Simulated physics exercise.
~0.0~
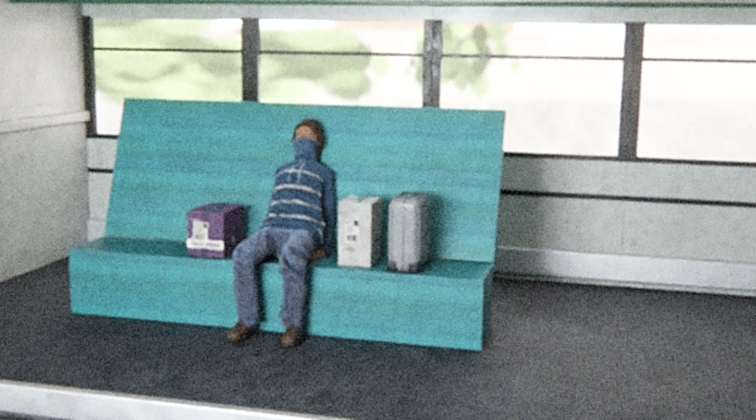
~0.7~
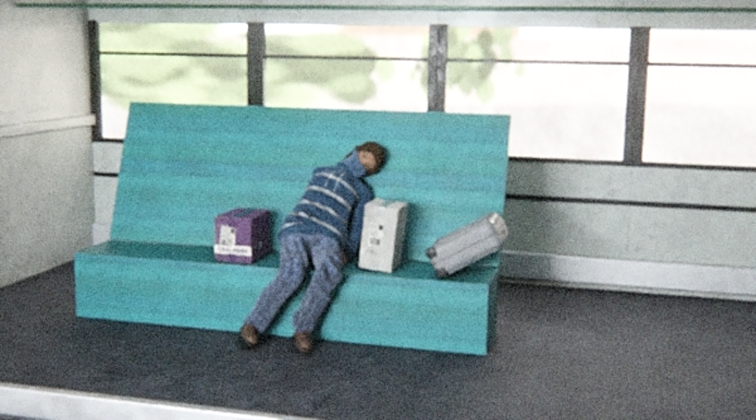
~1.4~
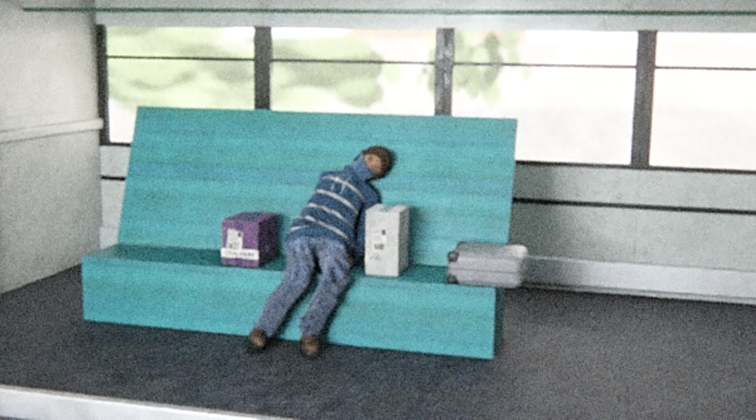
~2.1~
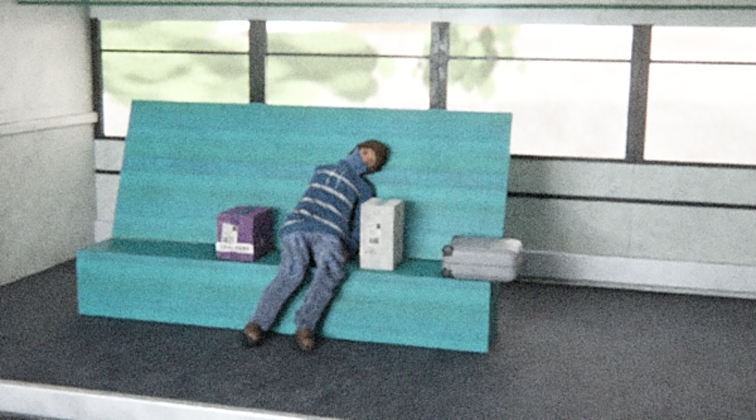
On a teal bench, a sleeper slumps right and the grey case topples onto its side.
